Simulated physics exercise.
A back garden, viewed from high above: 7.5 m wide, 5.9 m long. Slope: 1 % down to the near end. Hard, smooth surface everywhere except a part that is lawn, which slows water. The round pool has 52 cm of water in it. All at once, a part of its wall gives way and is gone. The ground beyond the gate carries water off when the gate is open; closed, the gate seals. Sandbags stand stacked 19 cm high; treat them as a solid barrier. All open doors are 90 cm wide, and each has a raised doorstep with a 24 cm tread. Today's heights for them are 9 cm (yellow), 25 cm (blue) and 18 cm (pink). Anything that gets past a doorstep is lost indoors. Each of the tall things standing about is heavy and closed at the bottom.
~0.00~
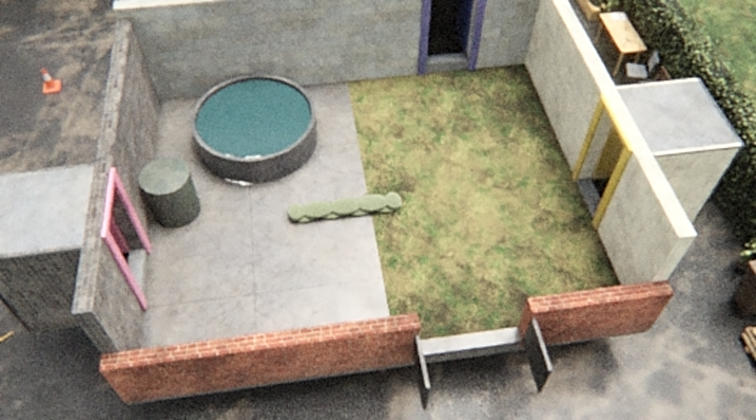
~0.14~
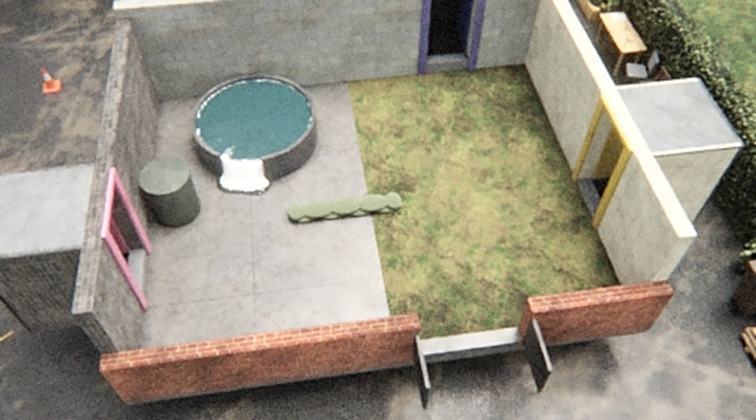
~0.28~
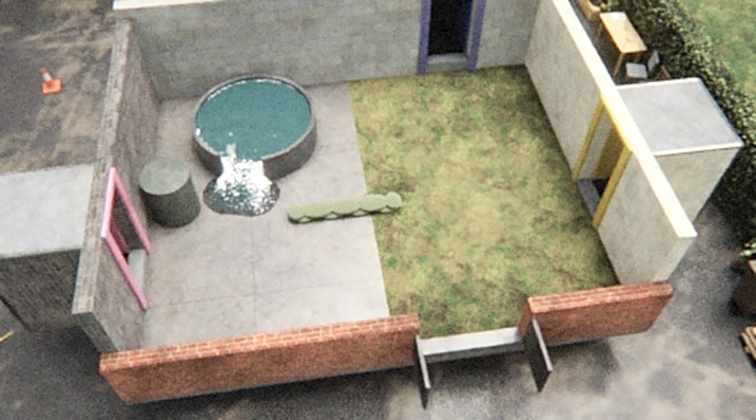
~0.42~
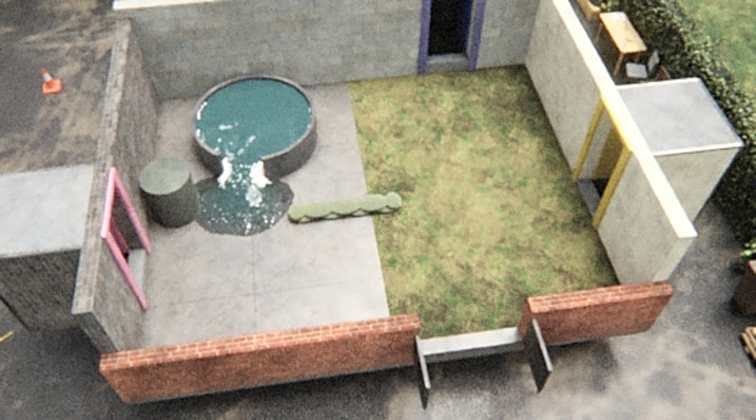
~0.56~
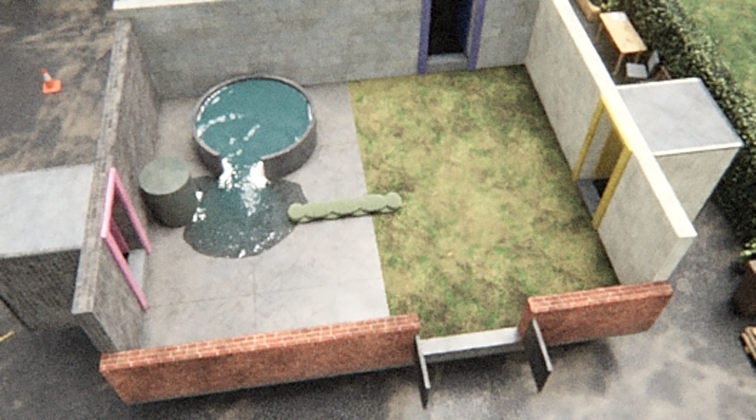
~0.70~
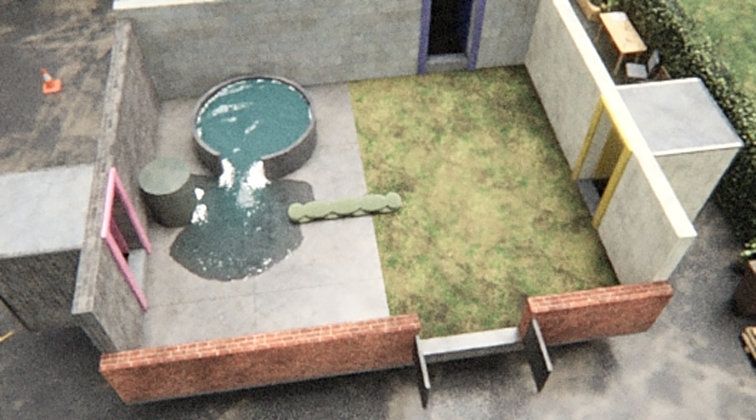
Round pool in a walled back garden bursting at its front, pouring water that spreads across the smooth paving past green sandbags.
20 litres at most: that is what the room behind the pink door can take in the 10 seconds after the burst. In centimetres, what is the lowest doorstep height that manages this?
8 cm.
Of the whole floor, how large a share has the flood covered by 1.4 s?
Roughly 20 percent of the floor.
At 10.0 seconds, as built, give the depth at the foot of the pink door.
It works out to about 8.5 centimetres deep.
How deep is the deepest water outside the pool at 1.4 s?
Max depth: Near 28 cm.
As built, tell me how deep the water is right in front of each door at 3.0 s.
In cm: Yellow 0, blue 0, pink 8.
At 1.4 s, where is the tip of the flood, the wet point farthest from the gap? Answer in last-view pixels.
Pixel close to (178, 361).
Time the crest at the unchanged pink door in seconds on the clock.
The level tops out around 4.5 s.
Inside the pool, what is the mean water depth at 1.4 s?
It averages close to 40 centimetres.
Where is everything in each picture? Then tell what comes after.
The round pool at (254, 118) is whole and still, 52 cm deep; the pink door at (127, 241) is dry, in the first frame.
The gap is at (243, 173), the front 0.3 m out at (229, 189); the back of the round pool holds 52 cm, in the second frame.
The gap is at (244, 175), the front 0.7 m out at (219, 209); the back of the round pool holds 52 cm, in the third frame.
Water pours out at (244, 175) and has run 1.1 m, to (215, 229); about 5 cm deep outside, 52 cm at the back, in the fourth frame.
The front is at (215, 252), 1.6 m from the gap at (244, 174); 2.2 m2 of floor is wet, 52 cm left at the back, in the fifth frame.
The gap is at (243, 174), the front 2.0 m out at (226, 276); the back of the round pool holds 50 cm; the pink door at (127, 241), 2.4 m from the gap, is still 0.6 m from the nearest water, in the sixth frame.
After 1.4 s water covers 20 % of the floor, deepest (28 cm) near (246, 185); 5 cm at the pink door, 0 litres in over its 18 cm doorstep.
After 3.0 s water covers 30 % of the floor, deepest (24 cm) near (152, 376); 8 cm at the pink door, 0 litres in over its 18 cm doorstep.
After 10.0 s water covers 65 % of the floor, deepest (12 cm) near (252, 362); 8 cm at the pink door, 0 litres in over its 18 cm doorstep.
At the pink door as built, the water arrived by 1.1 s and peaked near 12 cm at 4.4 s.
Run again over the same 10 s with other heights there, 37 litres in over 6.5 cm, 11 litres over 9 cm. The limit of 20 litres is kept from about 8 cm up.
